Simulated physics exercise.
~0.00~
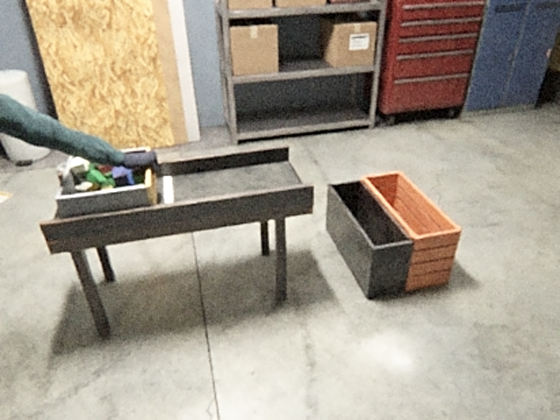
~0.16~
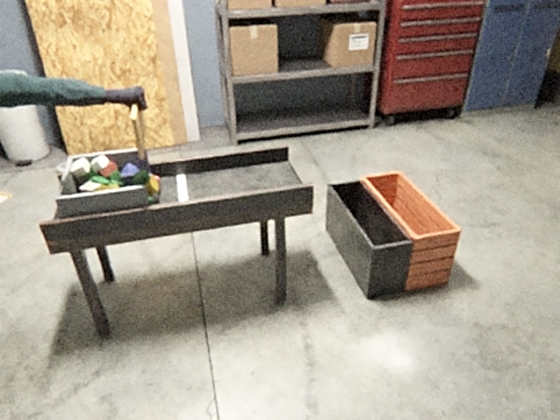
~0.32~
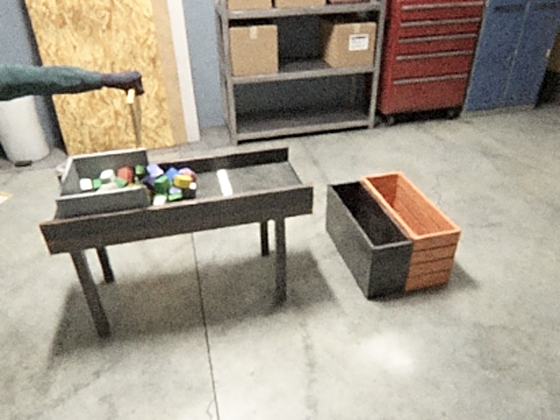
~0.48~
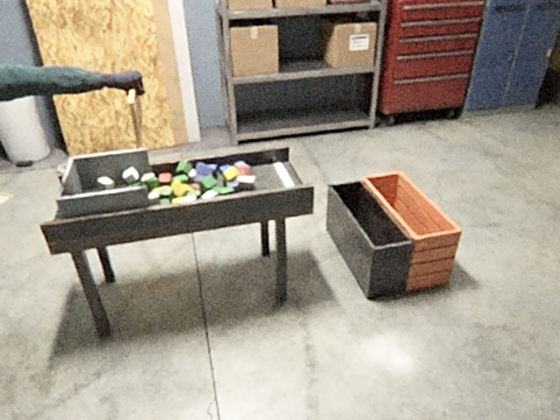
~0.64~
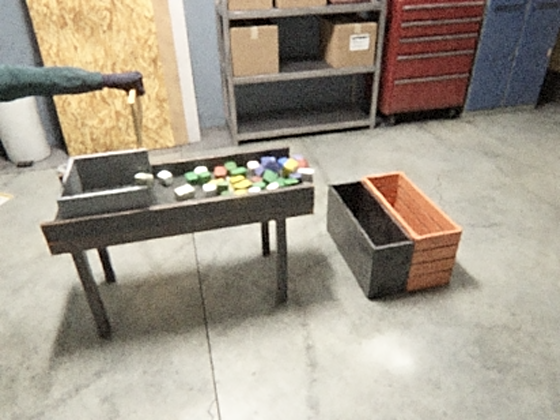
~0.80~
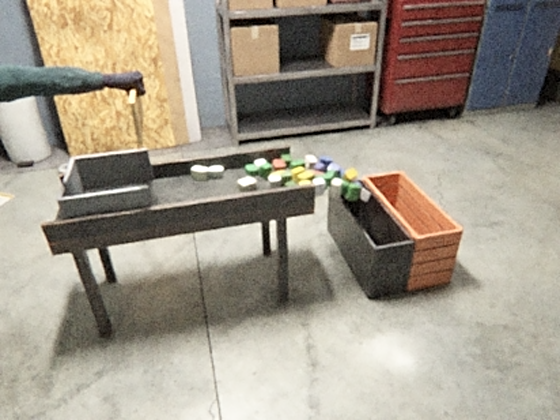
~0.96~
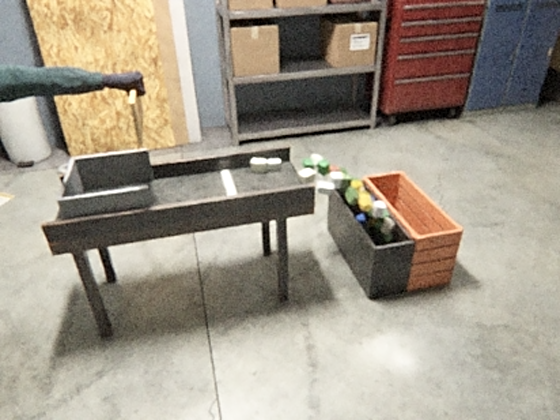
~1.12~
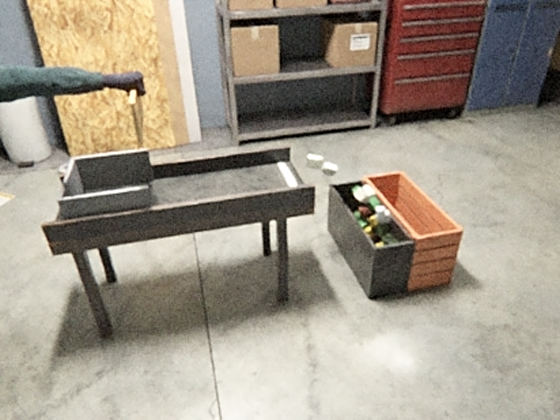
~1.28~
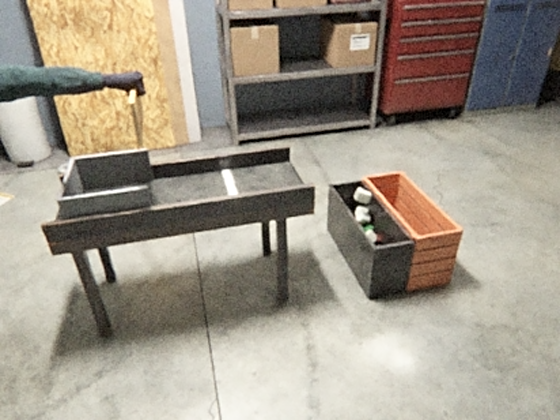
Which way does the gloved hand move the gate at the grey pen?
The hand moves the gate upward, and it then stays raised.
